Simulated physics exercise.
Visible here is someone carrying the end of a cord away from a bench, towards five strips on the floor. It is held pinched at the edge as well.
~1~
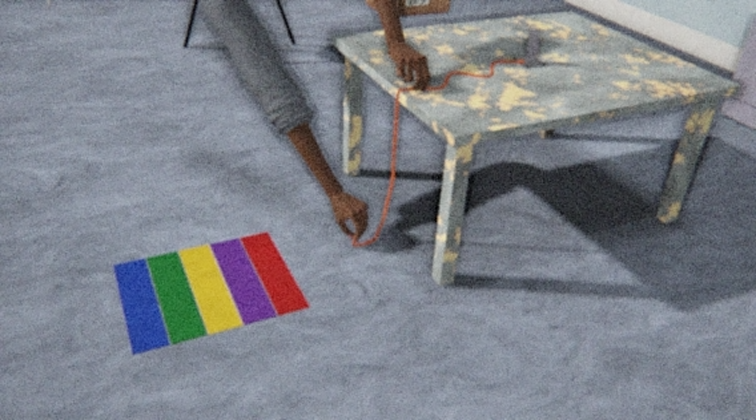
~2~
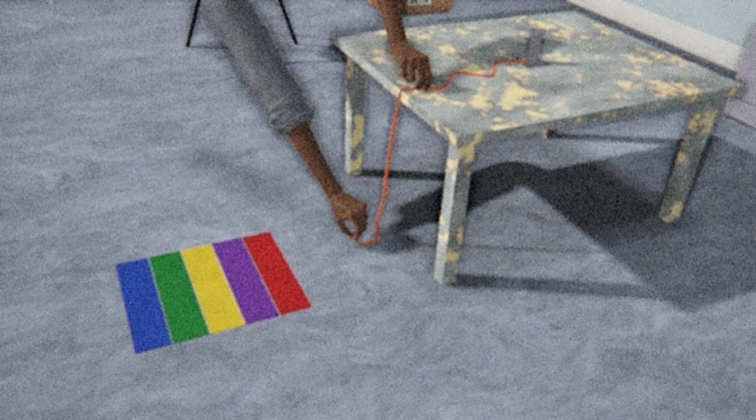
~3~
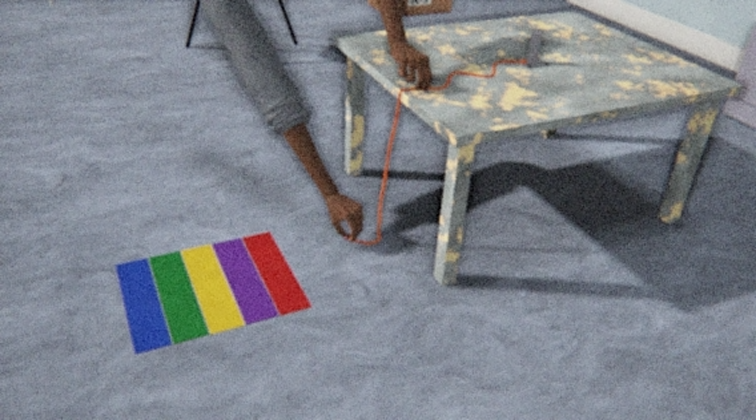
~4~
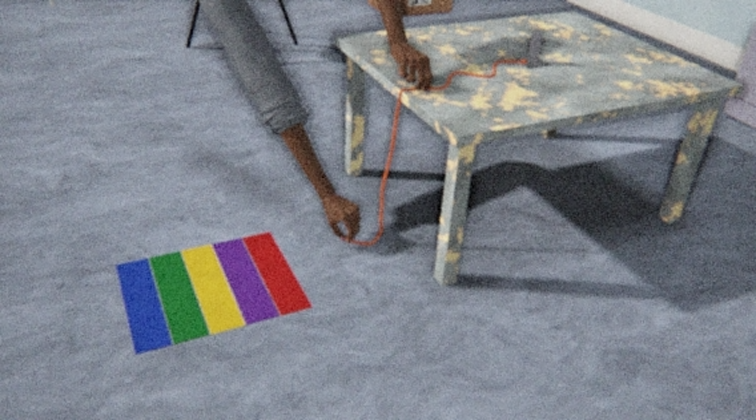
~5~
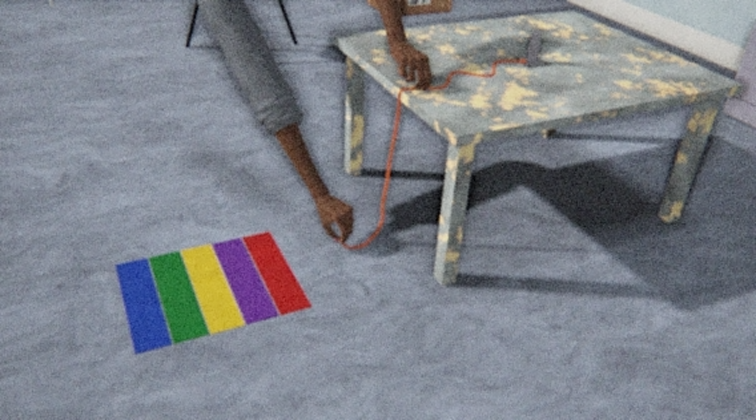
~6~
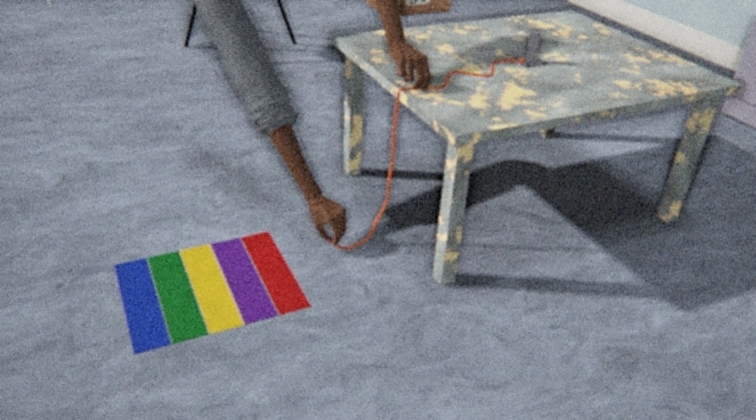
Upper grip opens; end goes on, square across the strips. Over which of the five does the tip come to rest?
Over the yellow one.
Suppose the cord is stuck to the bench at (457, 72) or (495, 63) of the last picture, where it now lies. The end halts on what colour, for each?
Strip per try: Purple / yellow.
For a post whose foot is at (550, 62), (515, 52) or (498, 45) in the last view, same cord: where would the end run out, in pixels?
First close to (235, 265), next close to (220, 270), last close to (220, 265).
Soon after, end near (273, 256); over red.
After that, end near (232, 265); over purple.
At the stop, end near (207, 271); over yellow. It gets as far as the yellow strip.
